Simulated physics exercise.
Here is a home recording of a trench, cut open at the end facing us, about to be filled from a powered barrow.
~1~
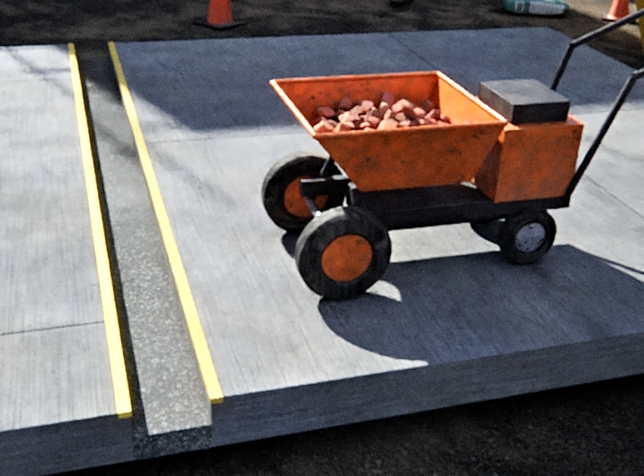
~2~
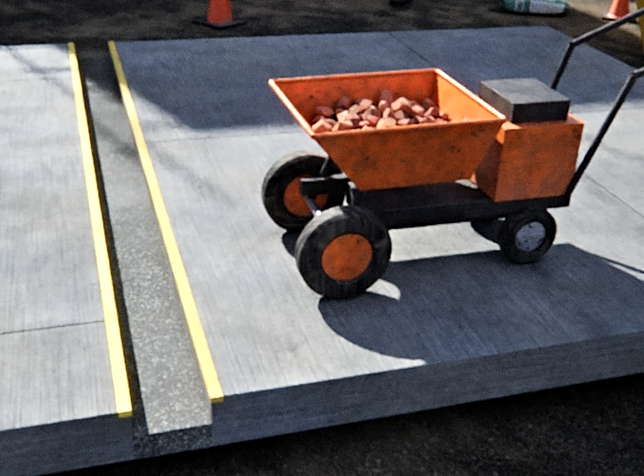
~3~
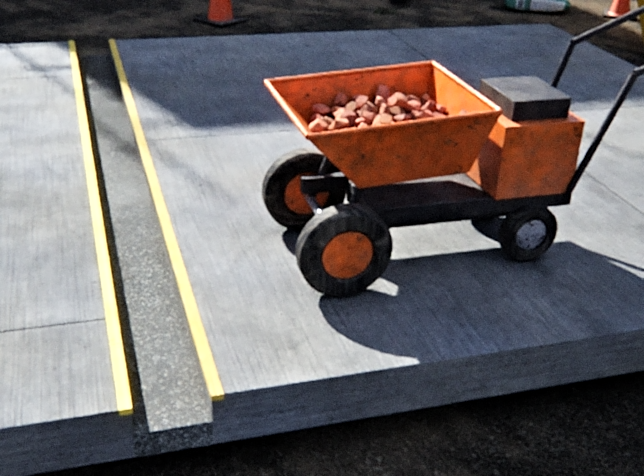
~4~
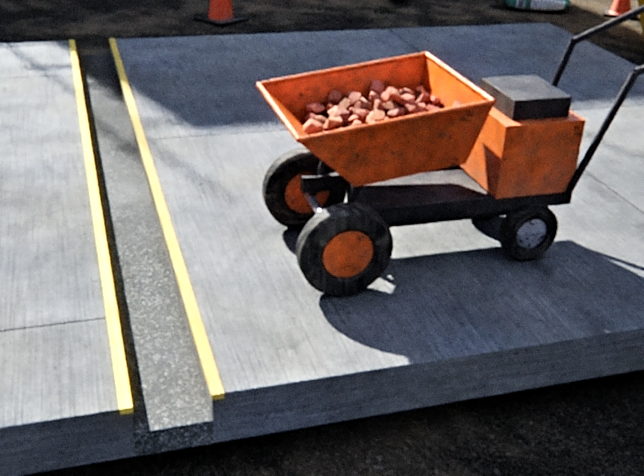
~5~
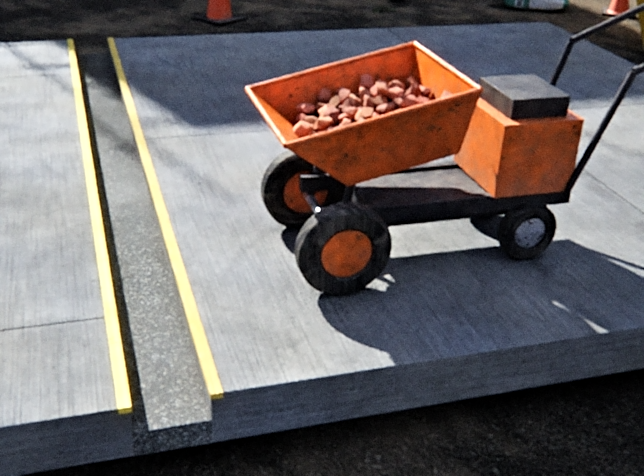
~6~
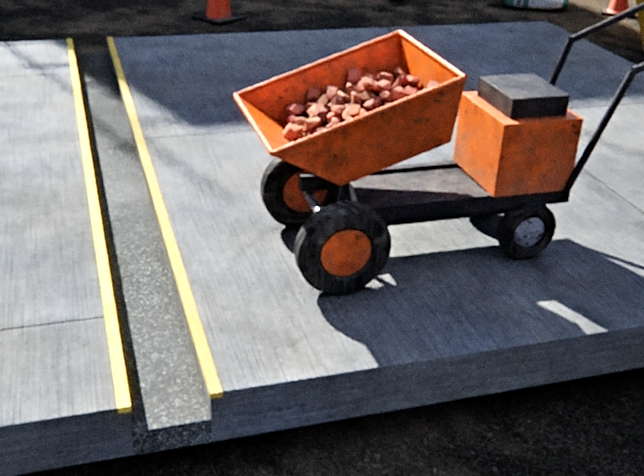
An orange skip full of rubble tilts steadily leftward on a barrow beside a trench.
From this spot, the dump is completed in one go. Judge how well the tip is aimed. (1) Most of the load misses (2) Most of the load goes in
Most of the load goes in.
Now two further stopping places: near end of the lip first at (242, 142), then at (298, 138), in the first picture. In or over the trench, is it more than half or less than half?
Case one - a minority; case two - a majority.
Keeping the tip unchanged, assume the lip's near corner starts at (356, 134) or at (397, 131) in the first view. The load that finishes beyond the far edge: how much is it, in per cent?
0 % then 0 %.
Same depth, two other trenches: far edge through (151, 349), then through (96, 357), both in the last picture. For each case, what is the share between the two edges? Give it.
The first case gives close to 50 per cent and the second close to 100 per cent.
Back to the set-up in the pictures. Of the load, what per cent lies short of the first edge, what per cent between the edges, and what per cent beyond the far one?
Short 10, between 85, beyond 0.
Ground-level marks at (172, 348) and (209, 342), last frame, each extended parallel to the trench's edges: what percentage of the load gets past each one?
Estimate, first then second: 60 %, 90 %.
Just after the last frame, skip tipped steeply; every one in the skip.
A moment on, skip tipped right over; the larger part in the skip; about a tenth short of the trench; about a tenth in or heaped over the trench; just a few falling.
Further on, skip tipped right over; just a few in the skip; about a tenth short of the trench; the larger part in or heaped over the trench; just a few beyond it.
When it is over, skip tipped right over; about a tenth short of the trench; the larger part in or heaped over the trench; just a few beyond it.
